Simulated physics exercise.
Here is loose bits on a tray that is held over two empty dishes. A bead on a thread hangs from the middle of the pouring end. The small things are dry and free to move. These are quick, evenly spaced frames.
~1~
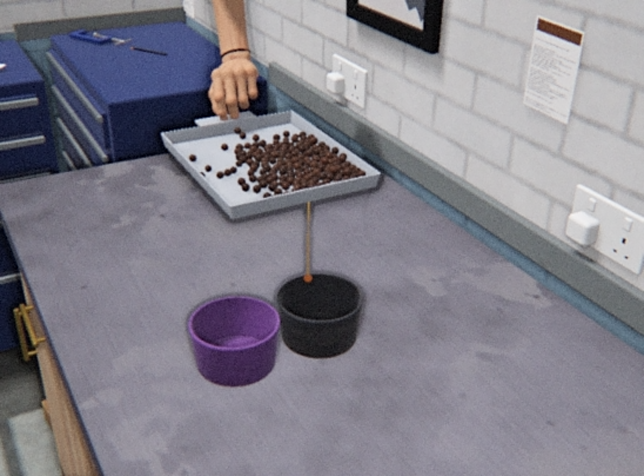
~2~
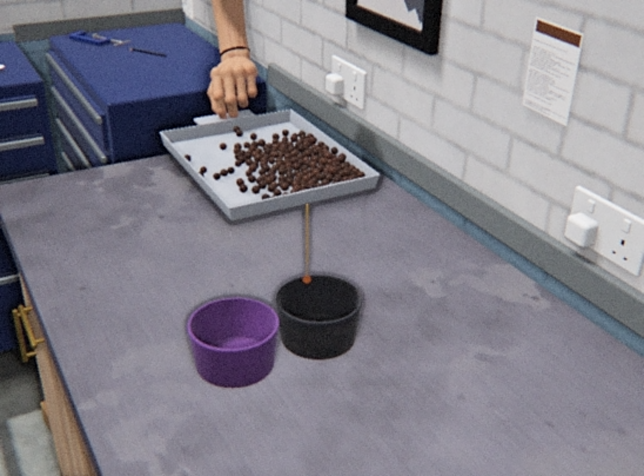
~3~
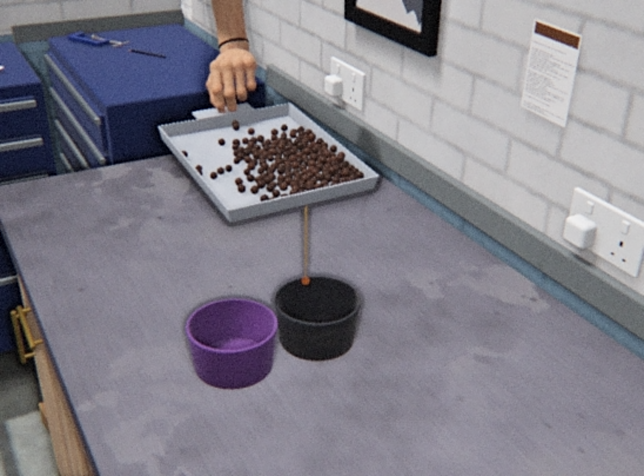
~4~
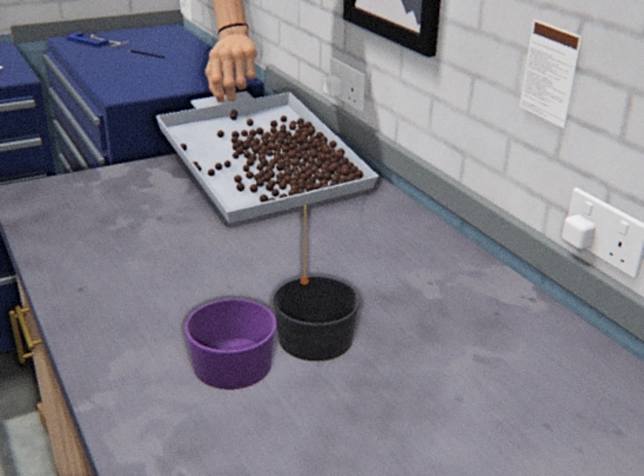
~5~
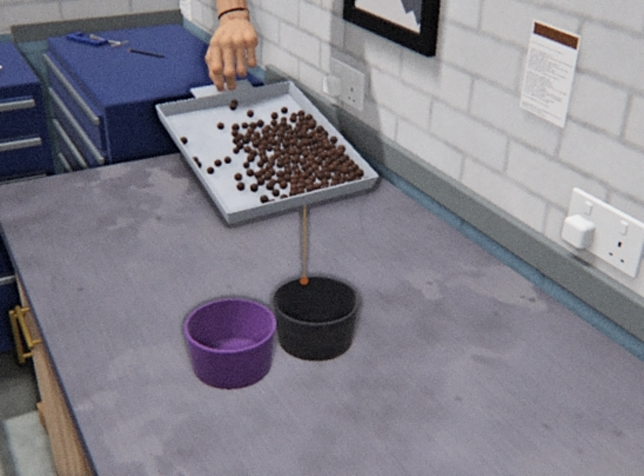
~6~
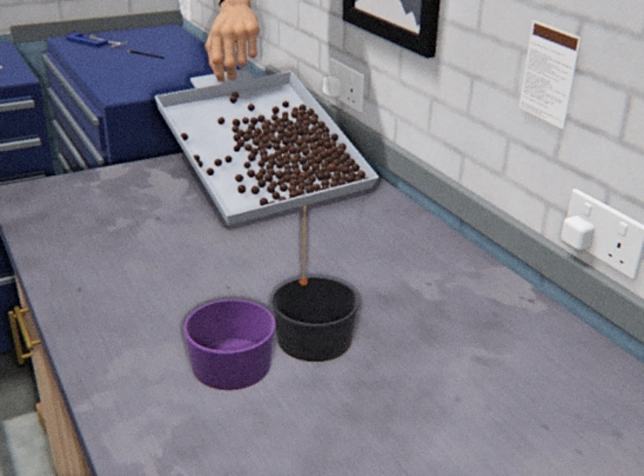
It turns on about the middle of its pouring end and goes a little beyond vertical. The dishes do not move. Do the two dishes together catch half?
In the dishes lies the larger part of it.
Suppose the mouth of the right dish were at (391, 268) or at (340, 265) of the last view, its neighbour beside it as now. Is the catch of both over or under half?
The first try: The smaller part. The second: Below a half.
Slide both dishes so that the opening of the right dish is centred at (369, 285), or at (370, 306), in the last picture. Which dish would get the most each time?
At the first place the left-hand dish, at the second left.
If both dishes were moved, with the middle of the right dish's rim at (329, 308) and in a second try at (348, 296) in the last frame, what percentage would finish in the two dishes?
Roughly 80 per cent, and 80 per cent.
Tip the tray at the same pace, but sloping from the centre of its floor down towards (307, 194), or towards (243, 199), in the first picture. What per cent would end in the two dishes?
In turn 40 and 80 in a hundred.
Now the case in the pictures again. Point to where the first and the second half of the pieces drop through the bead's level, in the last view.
The first part at (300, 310); the rest at (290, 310).
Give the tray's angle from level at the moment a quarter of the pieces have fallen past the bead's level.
Roughly 80°.
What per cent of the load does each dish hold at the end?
About: Left dish 30, right dish 30 per cent.
Just after the last frame, tray tipped steeply; almost all on the tray; just a few in the left dish; just a few in the right dish; about a tenth in the air.
A moment on, tray tipped right over; about a tenth on the tray; roughly a quarter in the left dish; roughly a quarter in the right dish; roughly a quarter outside both; roughly a quarter in the air.
Further on, tray tipped past a quarter turn; roughly a third in the left dish; roughly a third in the right dish; roughly a third outside both.
When it is over, tray tipped past a quarter turn; roughly a third in the left dish; roughly a third in the right dish; roughly a third outside both.
